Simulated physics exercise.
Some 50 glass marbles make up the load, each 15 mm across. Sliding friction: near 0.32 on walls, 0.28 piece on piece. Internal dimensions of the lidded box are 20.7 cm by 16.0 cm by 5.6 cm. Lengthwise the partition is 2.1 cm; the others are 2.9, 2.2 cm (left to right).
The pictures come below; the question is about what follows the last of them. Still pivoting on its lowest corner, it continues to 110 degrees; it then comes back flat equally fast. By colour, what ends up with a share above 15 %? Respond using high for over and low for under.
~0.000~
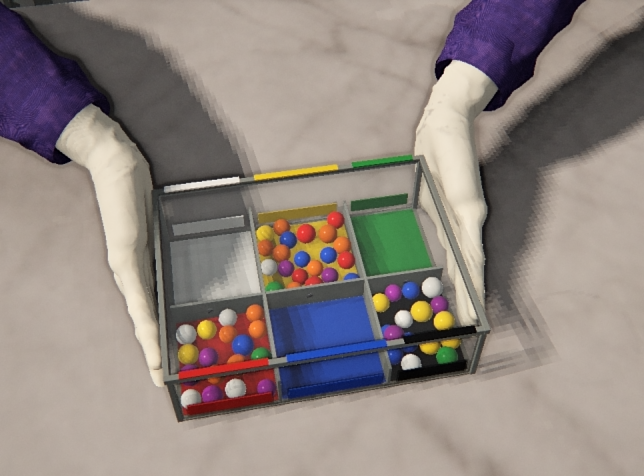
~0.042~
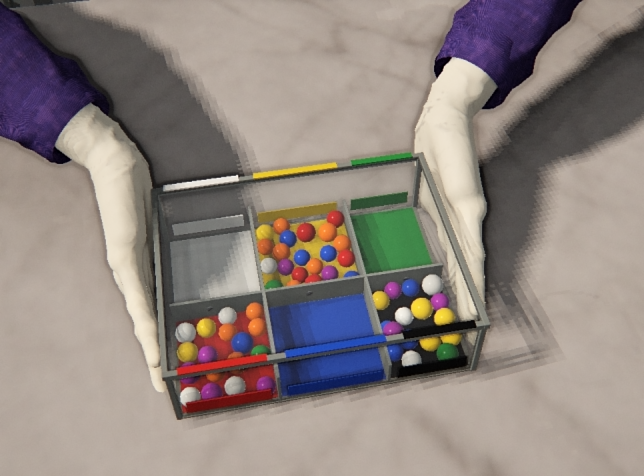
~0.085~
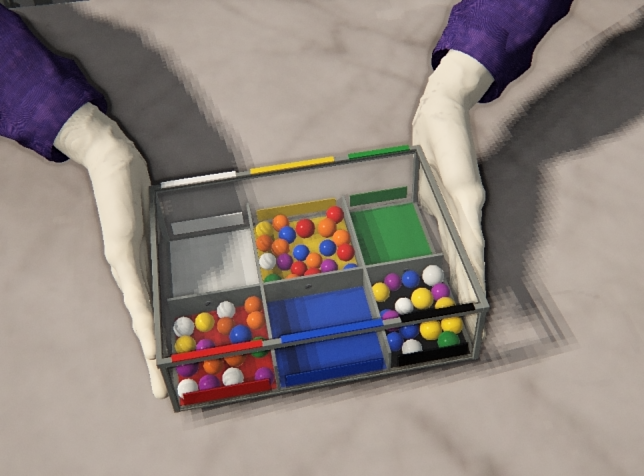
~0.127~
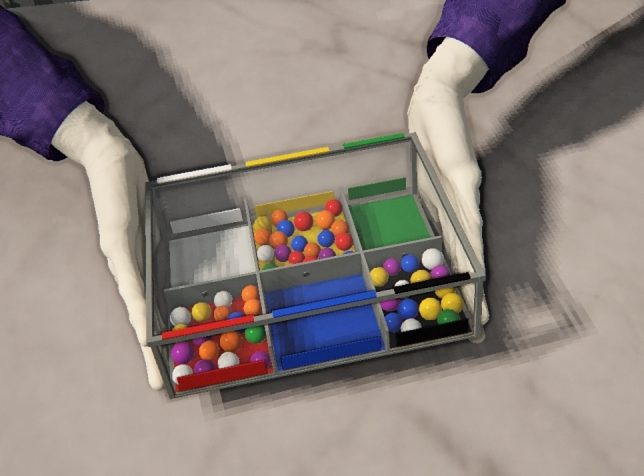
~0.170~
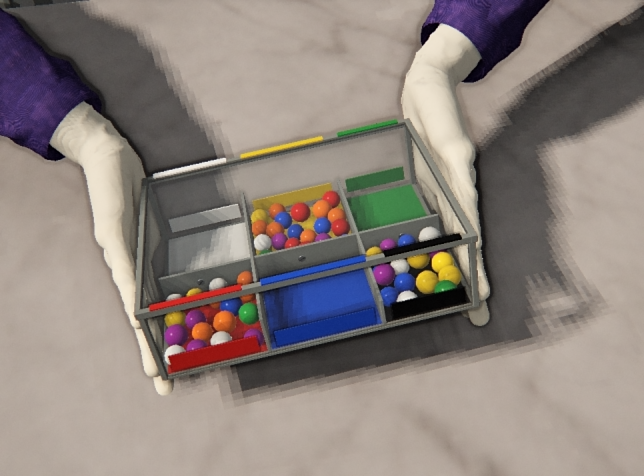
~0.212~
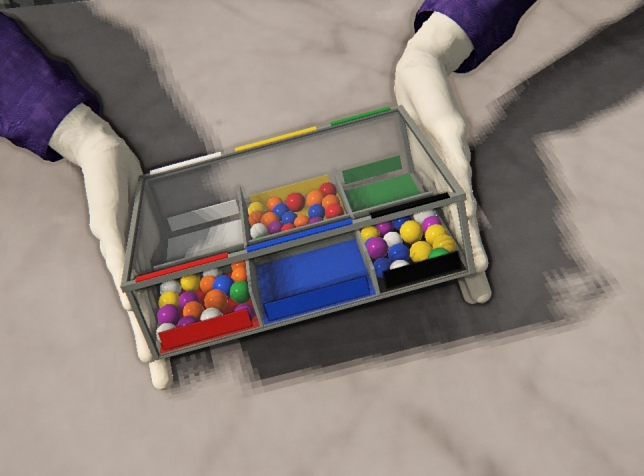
Red compartment low, blue compartment low, green compartment low, yellow compartment high, white compartment high, black compartment low.
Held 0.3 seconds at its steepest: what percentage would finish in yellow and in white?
That would leave yellow with 40 percent and white with 55 percent.
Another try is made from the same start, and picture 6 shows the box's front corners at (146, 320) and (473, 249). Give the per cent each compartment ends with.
By the end, red has 0%, blue has 0%, green has 5%, yellow has 45%, white has 50% and black has 0%.
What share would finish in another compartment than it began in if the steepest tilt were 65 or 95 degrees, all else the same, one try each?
15 % and 75 %.
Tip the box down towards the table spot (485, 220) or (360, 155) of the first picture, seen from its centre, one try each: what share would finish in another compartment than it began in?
Approximately 85 percent, then 85 percent.
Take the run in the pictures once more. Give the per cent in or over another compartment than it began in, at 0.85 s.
Reading: Close to 45 %.
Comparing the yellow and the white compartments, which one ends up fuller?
The white one.
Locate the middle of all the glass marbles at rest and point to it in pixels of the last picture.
In the last view, approximately (246, 259).
After 0.85 s, tilt 109 degrees; red 15 %, green 10 %, yellow 45 %, white 25 %, black 5 %.
After 1.28 s, tilt 46 degrees; green 5 %, yellow 40 %, white 55 %.
Then, at 1.78 s, tilt 0 degrees; green 5 %, yellow 40 %, white 55 %.
At rest (2.6 s), red 0 %, blue 0 %, green 5 %, yellow 40 %, white 55 %, black 0 %.
